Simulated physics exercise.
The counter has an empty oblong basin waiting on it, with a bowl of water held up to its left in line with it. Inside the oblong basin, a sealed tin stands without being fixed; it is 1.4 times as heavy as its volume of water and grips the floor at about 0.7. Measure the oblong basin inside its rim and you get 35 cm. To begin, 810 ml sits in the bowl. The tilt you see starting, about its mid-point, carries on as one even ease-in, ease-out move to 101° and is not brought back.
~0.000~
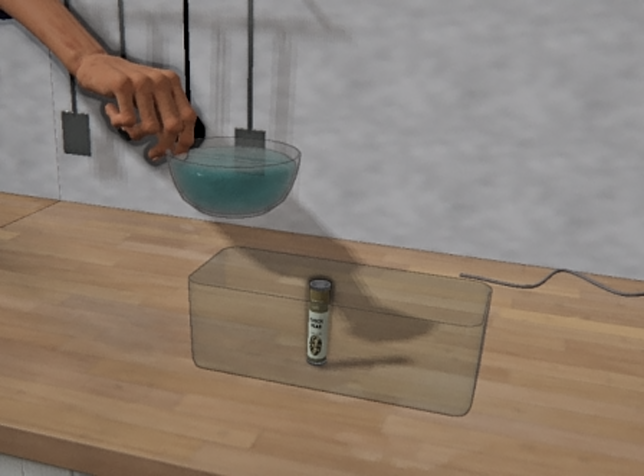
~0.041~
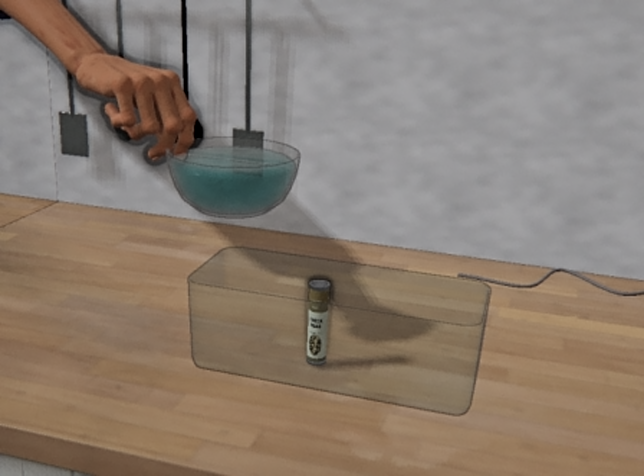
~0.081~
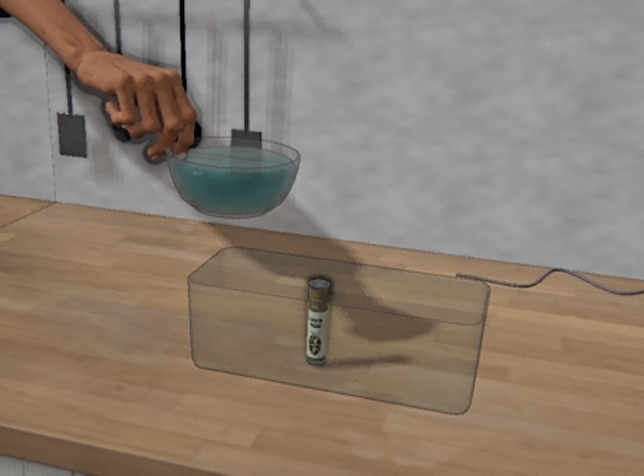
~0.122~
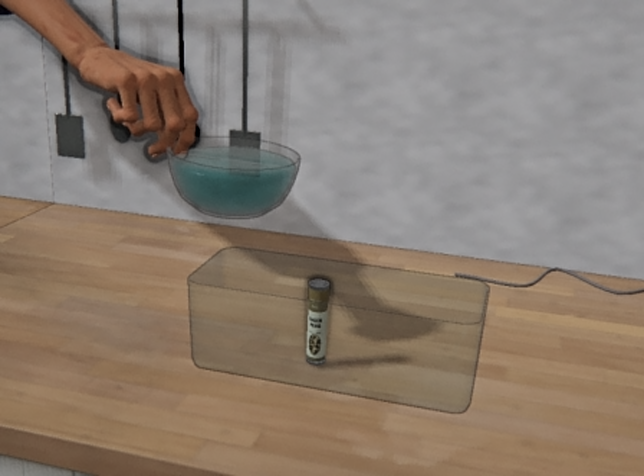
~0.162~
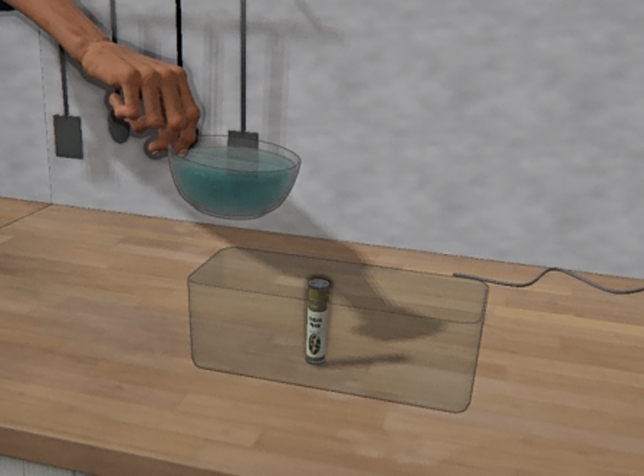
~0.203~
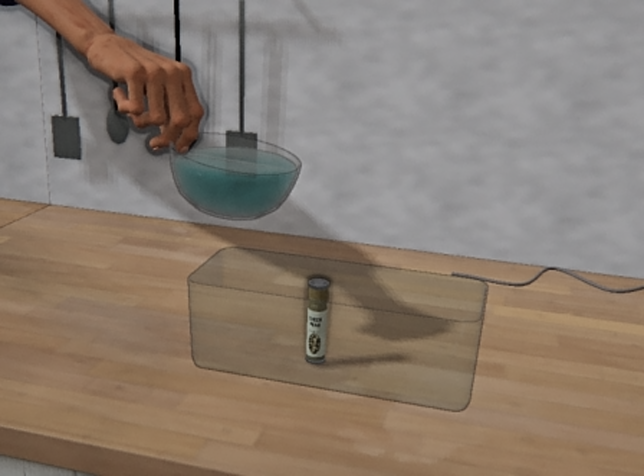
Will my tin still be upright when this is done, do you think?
Yes, it will be.
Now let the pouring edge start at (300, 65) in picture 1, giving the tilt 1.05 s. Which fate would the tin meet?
It tumbles.
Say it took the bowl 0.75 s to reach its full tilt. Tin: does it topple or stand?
Holds steady.
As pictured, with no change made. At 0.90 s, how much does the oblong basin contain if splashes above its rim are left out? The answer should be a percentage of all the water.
Some 92 percent.
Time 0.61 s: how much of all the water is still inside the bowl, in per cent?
I'd put it near 46 percent.
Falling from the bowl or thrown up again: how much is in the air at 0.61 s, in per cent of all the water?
I'd put it at about 34 percent.
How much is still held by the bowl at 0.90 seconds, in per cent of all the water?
What remains is about 4 percent of it all.
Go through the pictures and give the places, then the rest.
The first frame shows tilt 0°; pouring edge (297, 160); surface from (180, 152) to (296, 166); the oblong basin's rim runs from (207, 264) to (488, 307); the tin's top is at (320, 288).
The second frame shows tilt 0°; pouring edge (296, 160); surface from (179, 153) to (295, 166).
The third frame shows tilt 1°; pouring edge (296, 162); surface from (179, 152) to (295, 167).
The fourth frame shows tilt 3°; pouring edge (297, 164); surface from (179, 152) to (295, 168).
The fifth frame shows tilt 6°; pouring edge (297, 167); surface from (180, 152) to (295, 169).
The sixth frame shows tilt 9°; pouring edge (298, 171); surface from (181, 152) to (297, 170).
After 0.61 s the tilt is 63° and 46 per cent is still to pour; the tin stands where it began.
After 0.90 s the tilt is 96° and 4 per cent is still to pour; the tin stands where it began.
After 1.21 s the tilt is 101° and 0 per cent is still to pour; the tin stands where it began.
After 1.55 s the tilt is 101° and 0 per cent is still to pour; the tin stands where it began.
In the end the tin stands where it began.
